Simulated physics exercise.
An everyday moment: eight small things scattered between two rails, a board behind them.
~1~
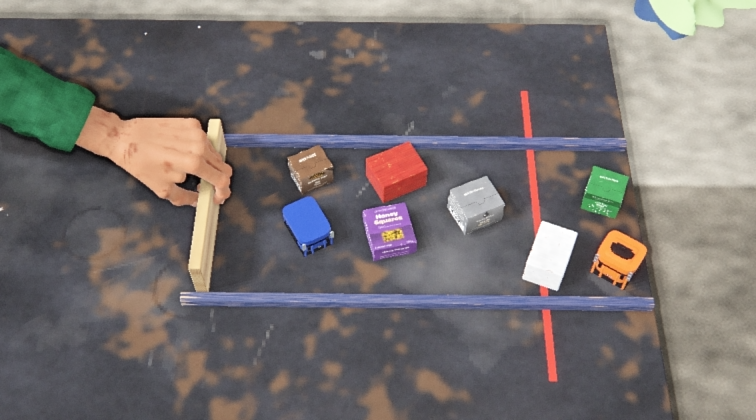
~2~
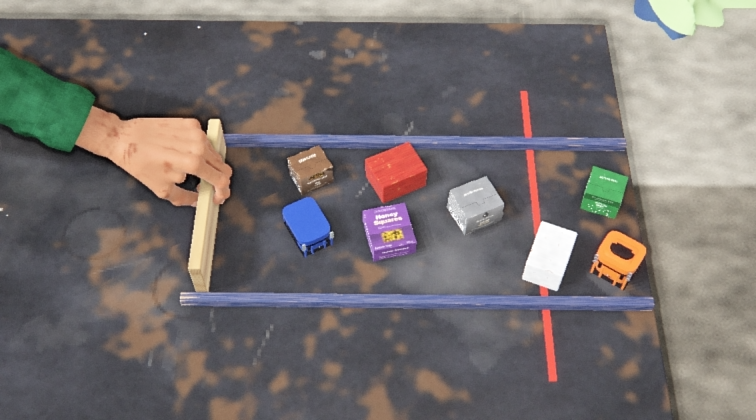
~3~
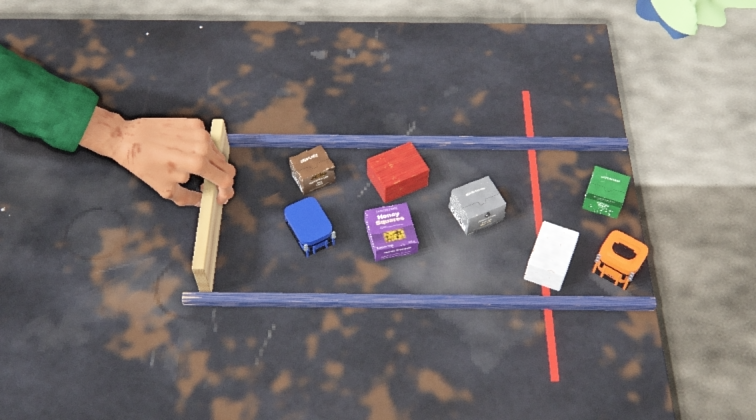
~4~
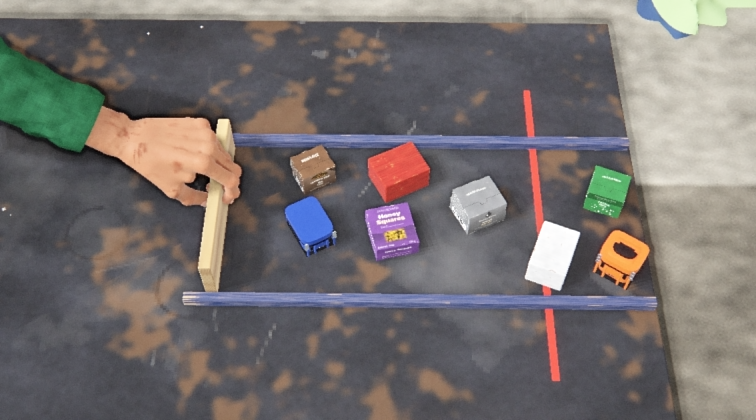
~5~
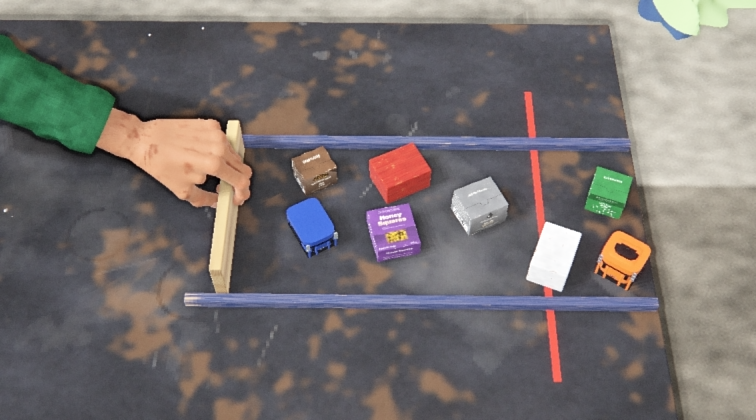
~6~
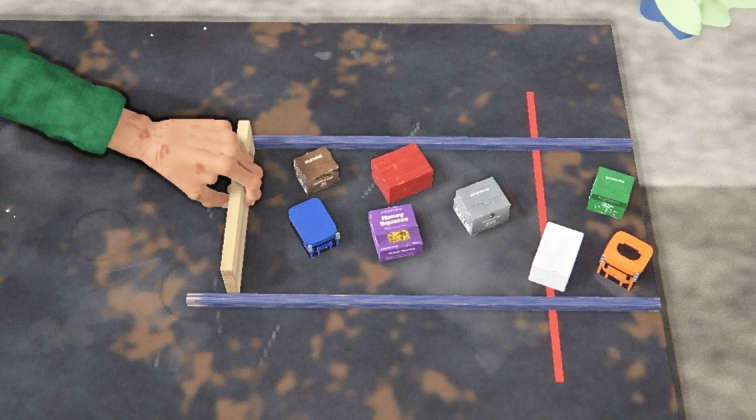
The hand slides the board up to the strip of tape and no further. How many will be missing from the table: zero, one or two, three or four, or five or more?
As it turns out, the number that fall off is one or two.
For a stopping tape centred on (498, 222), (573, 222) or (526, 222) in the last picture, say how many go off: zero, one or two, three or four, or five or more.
Taking them in turn, no fall at all; 3 or 4; one to two.
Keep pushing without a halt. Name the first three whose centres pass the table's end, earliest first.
The order is the green box, then the orange case, then the grey box.
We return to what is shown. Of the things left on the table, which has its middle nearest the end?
Foremost is the grey box.
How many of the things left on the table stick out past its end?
The number is 1.
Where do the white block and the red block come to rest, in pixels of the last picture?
First (622, 266), then (602, 177).
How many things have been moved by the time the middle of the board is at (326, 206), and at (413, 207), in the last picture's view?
At the one place 2, at the other 5.
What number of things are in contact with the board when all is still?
The number is 2.
Early on, none off yet; orange case at rest near (625, 260); green box at rest near (611, 193); white block at rest near (556, 257).
A while later, none off yet; orange case moving near (638, 263); green box travelled a little near (631, 188); white block travelled about its own width near (593, 263).
Finally, the number that fall off is one or two; lost, green box and orange case.
